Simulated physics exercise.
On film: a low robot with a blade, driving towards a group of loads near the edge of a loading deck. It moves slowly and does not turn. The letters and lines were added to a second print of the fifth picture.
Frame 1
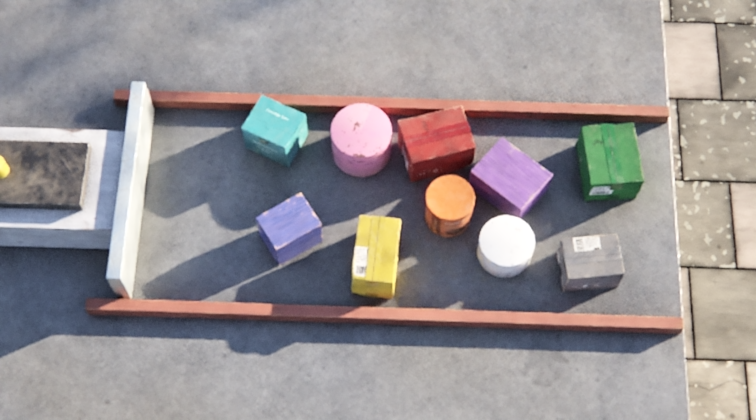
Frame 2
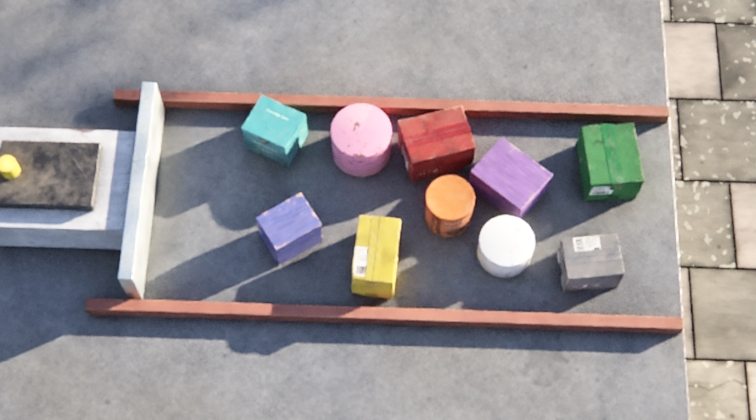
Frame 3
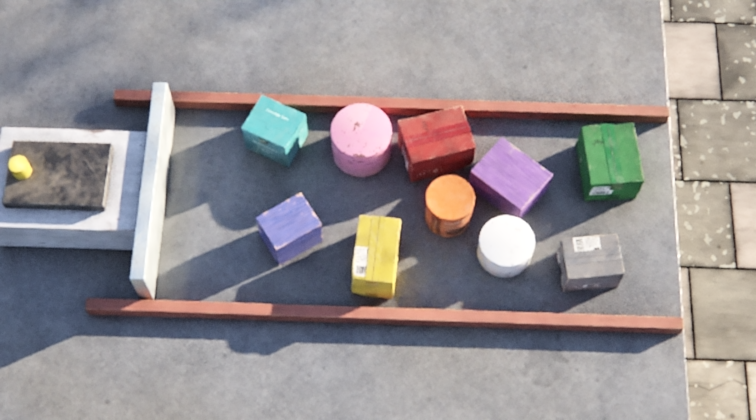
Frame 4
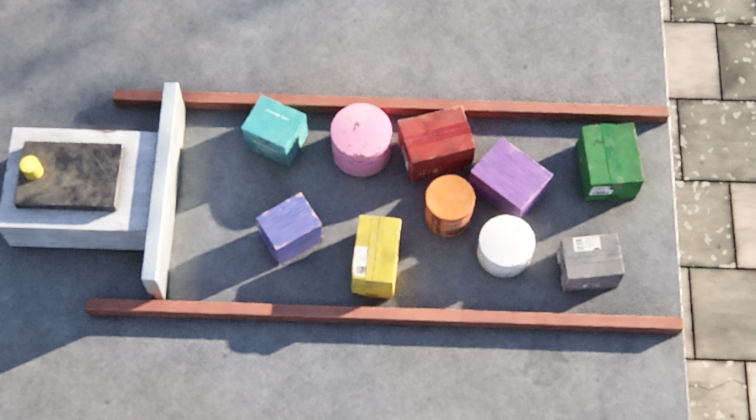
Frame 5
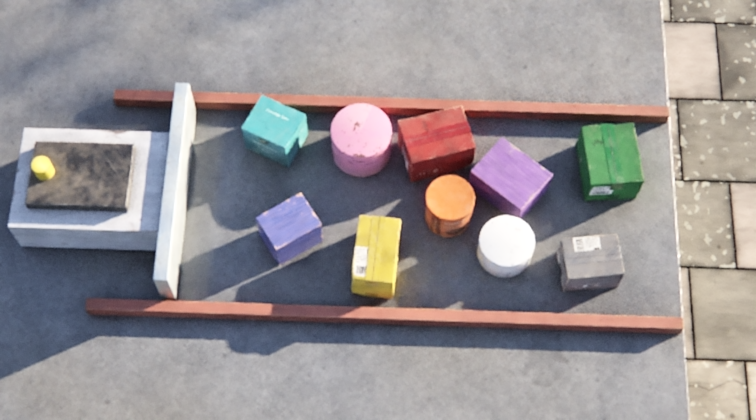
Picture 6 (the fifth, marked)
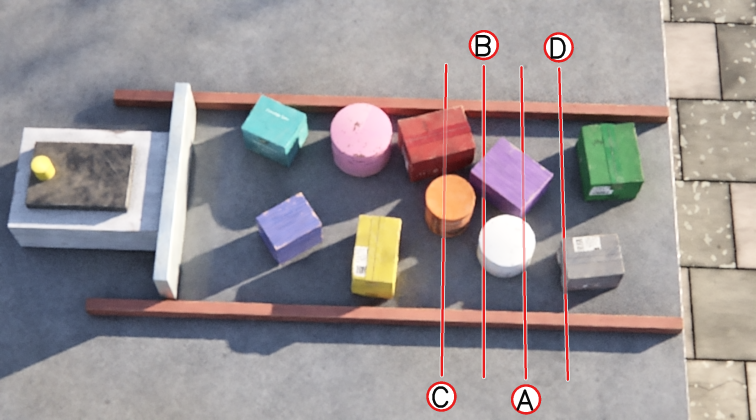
A low robot with a wide pale blade crept slowly to the right between two reddish rails, closing some of the gap to a scattered group of colourful boxes and canisters, which all stayed still.
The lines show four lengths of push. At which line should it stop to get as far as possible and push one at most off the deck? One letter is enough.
As far as mark A.
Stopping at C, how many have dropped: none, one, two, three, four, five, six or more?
In all, none.
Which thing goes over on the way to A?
It is the green box.
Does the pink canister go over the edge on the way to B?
No.
On the copy, A at (524, 214); B at (484, 213); C at (444, 212); D at (563, 216).
On A. First, robot (216, 179); turquoise box (337, 123); pink canister (391, 133).
Then, robot (342, 183); green box (633, 167); red parcel (574, 132).
Finally, robot (440, 187); green box over the edge; red parcel (668, 135); one fallen.
By contrast, B is within the limit but short; C is within the limit but short; D drops three.
